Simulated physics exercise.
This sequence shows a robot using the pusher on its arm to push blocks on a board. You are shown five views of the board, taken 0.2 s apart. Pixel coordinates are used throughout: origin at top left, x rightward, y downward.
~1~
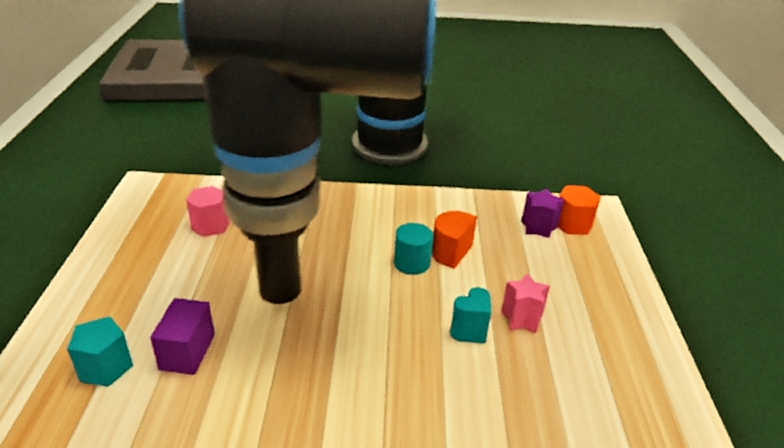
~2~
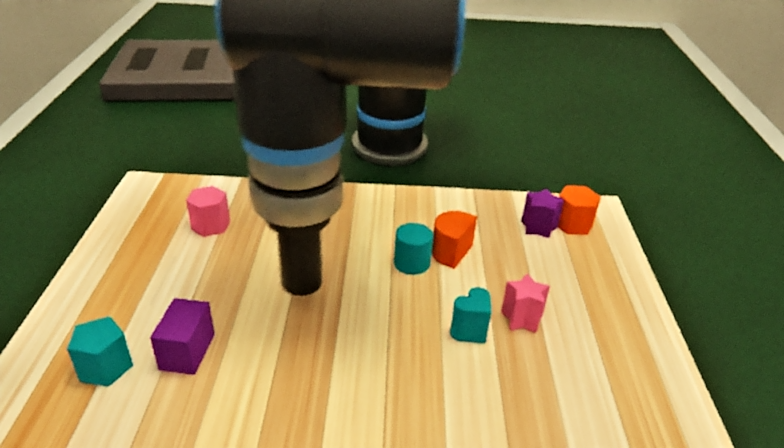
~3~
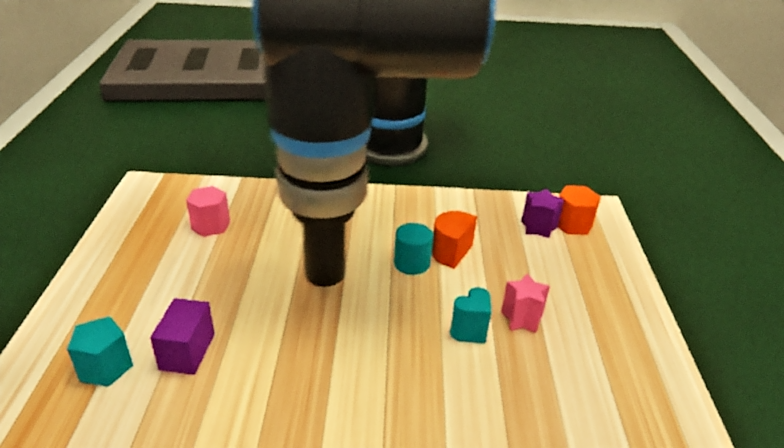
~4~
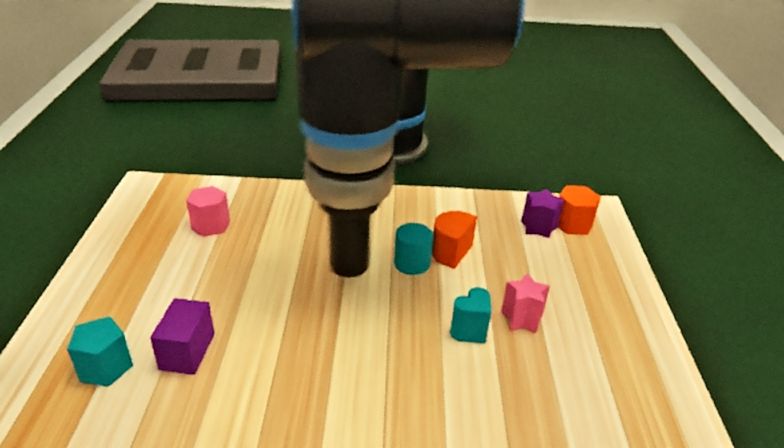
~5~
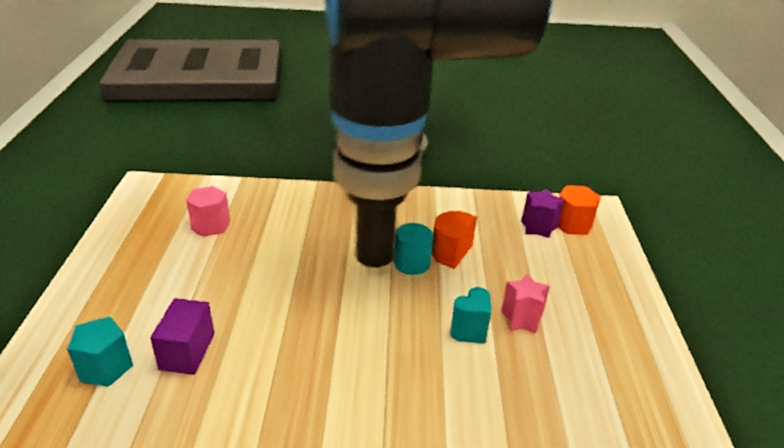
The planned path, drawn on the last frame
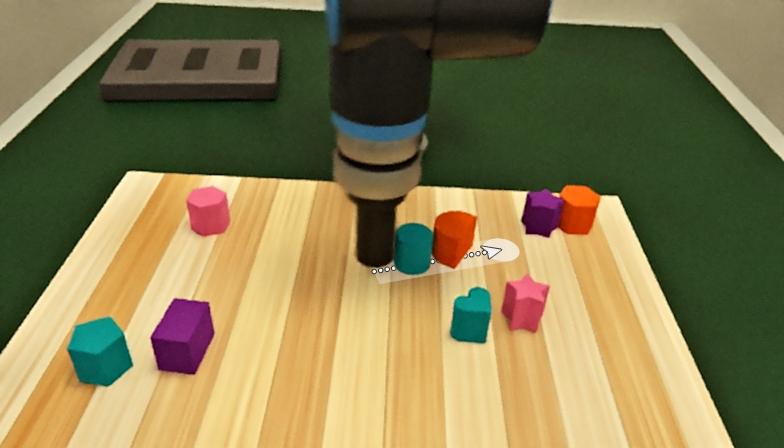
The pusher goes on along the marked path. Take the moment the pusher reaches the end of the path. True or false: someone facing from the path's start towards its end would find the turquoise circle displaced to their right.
That is true.
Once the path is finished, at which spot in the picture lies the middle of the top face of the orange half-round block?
Located at (528, 204).
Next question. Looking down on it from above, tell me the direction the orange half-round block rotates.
Viewed from overhead, the orange half-round block winds up turned anticlockwise.
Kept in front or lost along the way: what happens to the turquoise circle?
It stays ahead.
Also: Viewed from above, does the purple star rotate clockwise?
In short: Yes.
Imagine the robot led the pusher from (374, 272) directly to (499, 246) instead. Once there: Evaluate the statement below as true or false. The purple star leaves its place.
Answer: True.
Drawn move, from (374, 272) directly to (501, 250).
On the path given first. One third of the way, pusher (421, 248); turquoise circle (457, 227); orange half-round block (486, 215), turned 25° anticlockwise.
Two thirds of the way, pusher (464, 241); turquoise circle (502, 224); orange half-round block (518, 207), turned 80° anticlockwise.
At the end, pusher (504, 235); turquoise circle (544, 226); orange half-round block (528, 204), turned 125° anticlockwise; purple star (551, 189), turned 25° clockwise; orange hexagon (588, 193), turned 15° clockwise.
